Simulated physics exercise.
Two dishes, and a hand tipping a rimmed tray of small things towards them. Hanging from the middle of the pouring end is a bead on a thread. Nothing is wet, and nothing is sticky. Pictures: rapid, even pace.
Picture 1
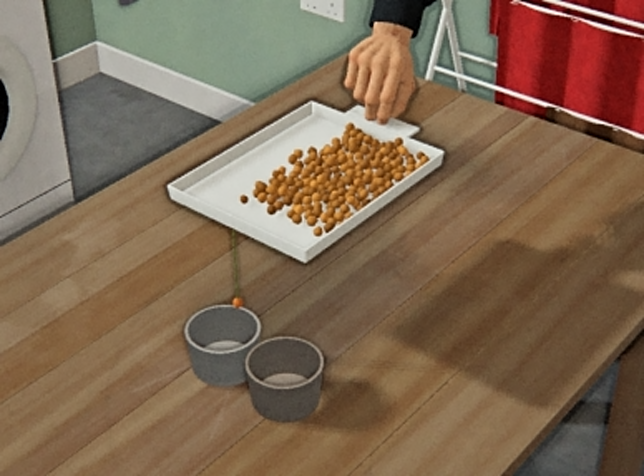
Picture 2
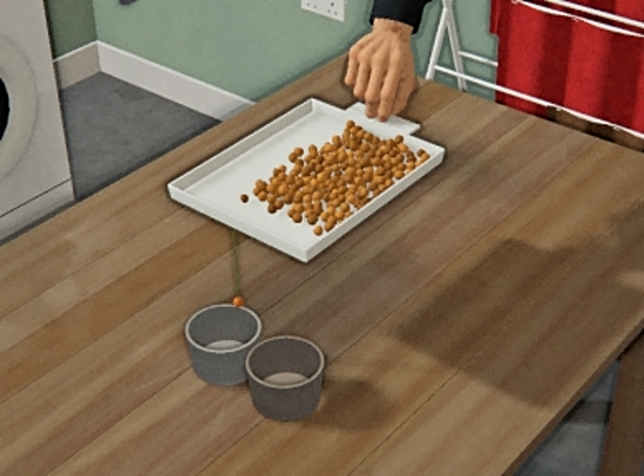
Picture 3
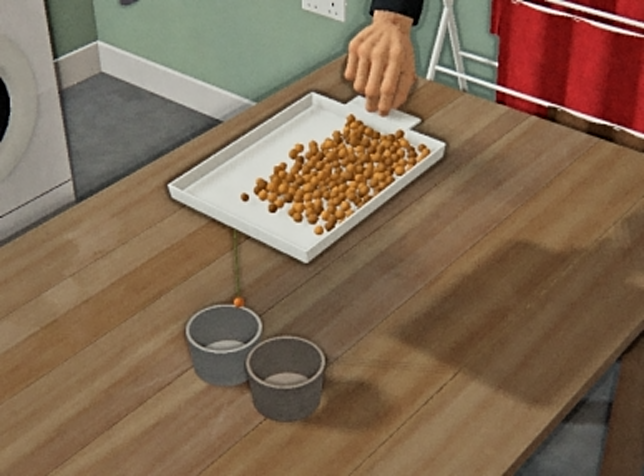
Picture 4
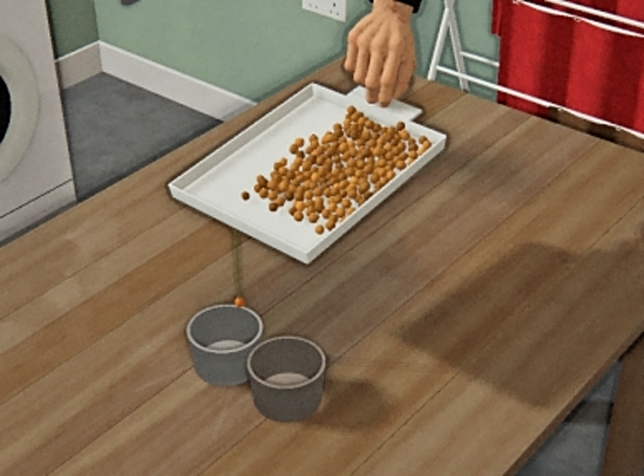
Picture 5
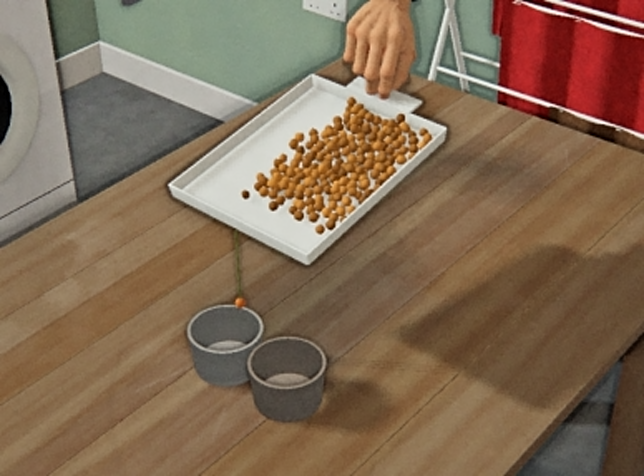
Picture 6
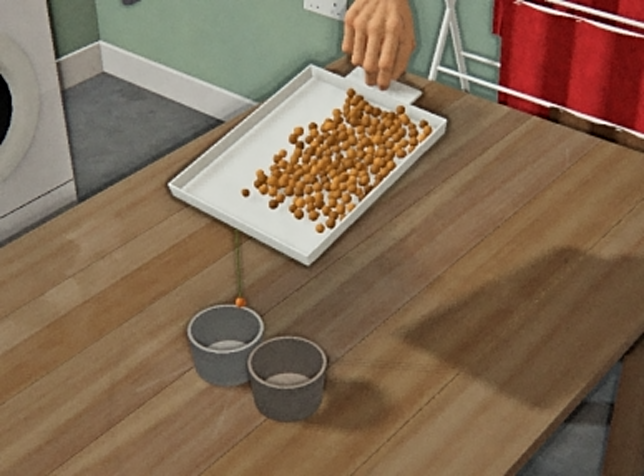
On a wooden table, a hand slowly raising the far end of a white tray of roasted chickpeas near two grey dishes.
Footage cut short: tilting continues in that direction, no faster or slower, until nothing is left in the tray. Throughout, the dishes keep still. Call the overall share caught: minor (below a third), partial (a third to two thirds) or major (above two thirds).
Partial - a third to two thirds.
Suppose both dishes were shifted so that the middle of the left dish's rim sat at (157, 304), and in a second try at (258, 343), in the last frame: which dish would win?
The one on the right side, and then the one on the left side.
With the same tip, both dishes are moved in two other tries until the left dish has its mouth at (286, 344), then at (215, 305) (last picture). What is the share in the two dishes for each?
Trial 1 near 20 percent, trial 2 near 10 percent.
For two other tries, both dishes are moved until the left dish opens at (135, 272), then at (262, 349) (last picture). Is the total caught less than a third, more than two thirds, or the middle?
First: Under a third; second: Between a third and two thirds.
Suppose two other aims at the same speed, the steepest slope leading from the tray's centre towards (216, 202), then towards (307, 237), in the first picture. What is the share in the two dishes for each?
Shares: 10 %, then 40 %.
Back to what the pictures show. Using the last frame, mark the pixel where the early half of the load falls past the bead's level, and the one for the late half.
(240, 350), then (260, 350).
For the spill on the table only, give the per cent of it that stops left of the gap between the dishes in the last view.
Close to 90 %.
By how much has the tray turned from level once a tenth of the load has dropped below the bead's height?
Near 105 degrees.
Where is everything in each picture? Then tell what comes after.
Corners of the pouring end near (171, 186) and (305, 249), level; middle of the load near (338, 177), roasted chickpeas; left dish near (199, 362); right dish near (260, 397); bead on its thread near (238, 303), in the first frame.
Corners of the pouring end near (171, 185) and (305, 248), level; middle of the load near (339, 175), in the second frame.
Corners of the pouring end near (171, 185) and (306, 250), tipped barely, lowest at the right corner; middle of the load near (339, 172), in the third frame.
Corners of the pouring end near (172, 184) and (306, 251), tipped a little, lowest at the right corner; middle of the load near (340, 167), in the fourth frame.
Corners of the pouring end near (172, 184) and (307, 253), tipped a little, lowest at the right corner; middle of the load near (340, 163), in the fifth frame.
Corners of the pouring end near (171, 184) and (307, 254), tipped a little, lowest at the right corner; middle of the load near (340, 158); left dish near (202, 361); right dish near (263, 396), in the sixth frame.
Shortly afterwards, tray tipped steeply; all but a few on the tray; only a few in the left dish; only a few outside both; only a few in the air.
Next, tray tipped right over; all but a few on the tray; only a few in the right dish; only a few in the left dish; only a few outside both.
Some moments later, tray tipped past a quarter turn; near a third in the right dish; a little in the left dish; near half outside both.
In the end, tray tipped past a quarter turn; near a third in the right dish; a little in the left dish; near half outside both.
